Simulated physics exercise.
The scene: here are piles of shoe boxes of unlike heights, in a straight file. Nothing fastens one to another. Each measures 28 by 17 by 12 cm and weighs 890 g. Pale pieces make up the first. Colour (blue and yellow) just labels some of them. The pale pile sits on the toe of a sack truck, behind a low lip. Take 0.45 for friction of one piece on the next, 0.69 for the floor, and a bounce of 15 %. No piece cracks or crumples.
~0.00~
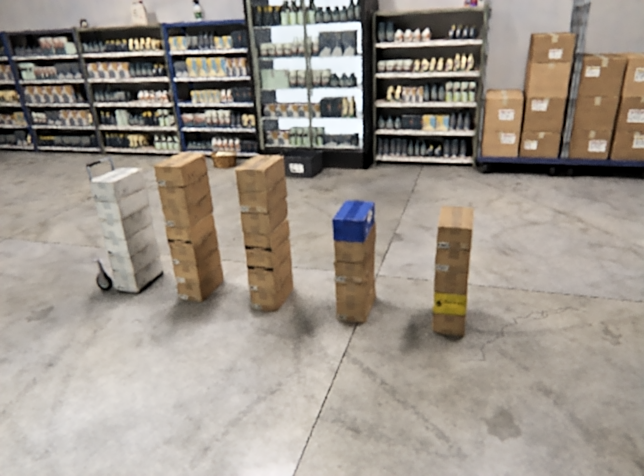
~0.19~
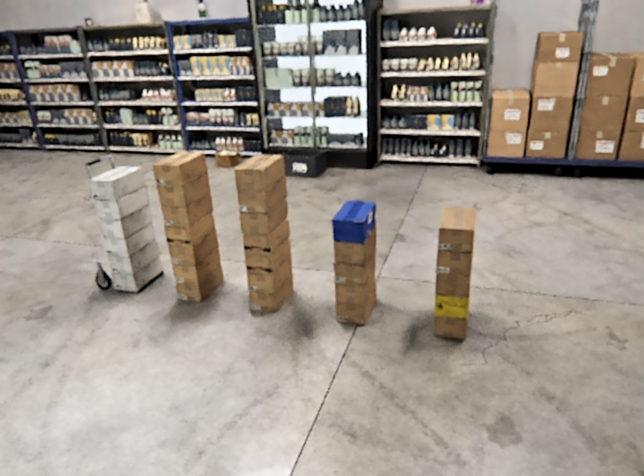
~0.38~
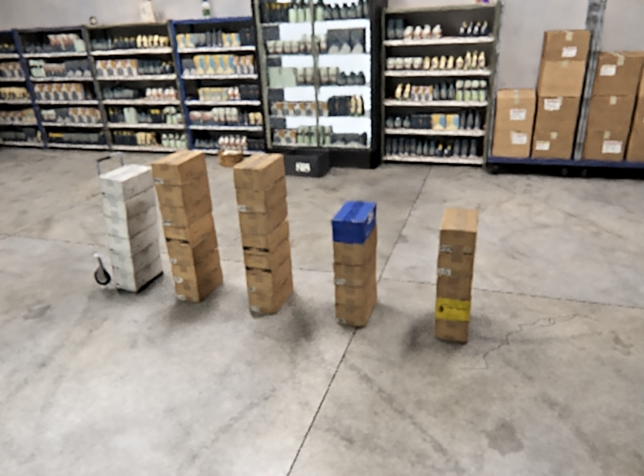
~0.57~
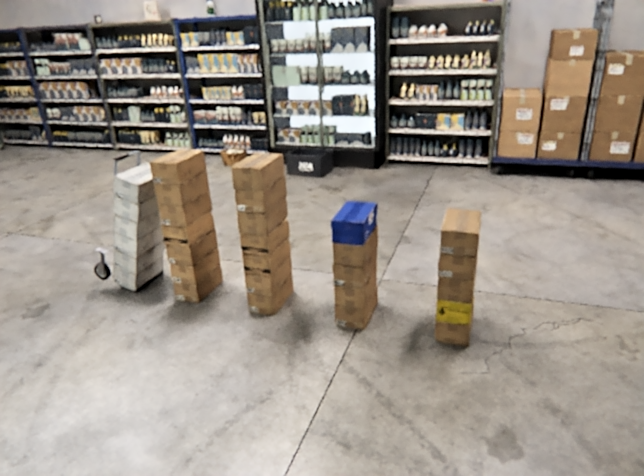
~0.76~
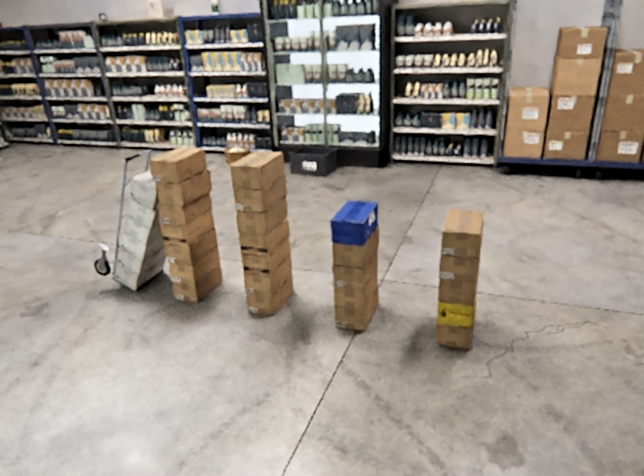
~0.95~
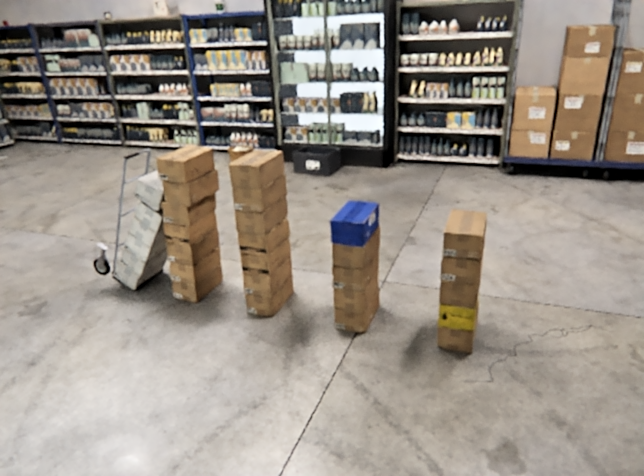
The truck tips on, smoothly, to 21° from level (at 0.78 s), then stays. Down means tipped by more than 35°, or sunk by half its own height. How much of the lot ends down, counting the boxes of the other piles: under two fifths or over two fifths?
Ending down: More than two fifths.
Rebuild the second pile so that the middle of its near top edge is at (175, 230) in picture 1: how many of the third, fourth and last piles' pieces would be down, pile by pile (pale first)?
Then third 7, fourth 5, last 4.
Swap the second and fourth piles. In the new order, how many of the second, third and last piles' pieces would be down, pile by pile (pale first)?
In that case second 5, third 7, last 4.
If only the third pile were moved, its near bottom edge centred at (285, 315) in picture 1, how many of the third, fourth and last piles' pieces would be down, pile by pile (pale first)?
In that case third 7, fourth 5, last 4.
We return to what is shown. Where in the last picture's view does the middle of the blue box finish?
Around (495, 296).
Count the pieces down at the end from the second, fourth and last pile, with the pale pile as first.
By pile: Second 7, fourth 4, last 4.
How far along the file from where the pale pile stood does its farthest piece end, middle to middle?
About 75 cm.
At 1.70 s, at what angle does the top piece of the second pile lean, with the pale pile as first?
About 20°.
After 1.70 s, 6 of the pale pile down; 7 of the 24 other boxes down.
After 2.32 s, 6 of the pale pile down; 17 of the 24 other boxes down; blue box 14° from how it stood, 10 cm lower.
In the end (3.7 s), 6 of the pale pile down; 21 of the 24 other boxes down; yellow box on its side; blue box 56° from how it stood, 32 cm lower. That is 88 per cent. From the last view, middles, yellow box near (521, 328), blue box near (495, 296).
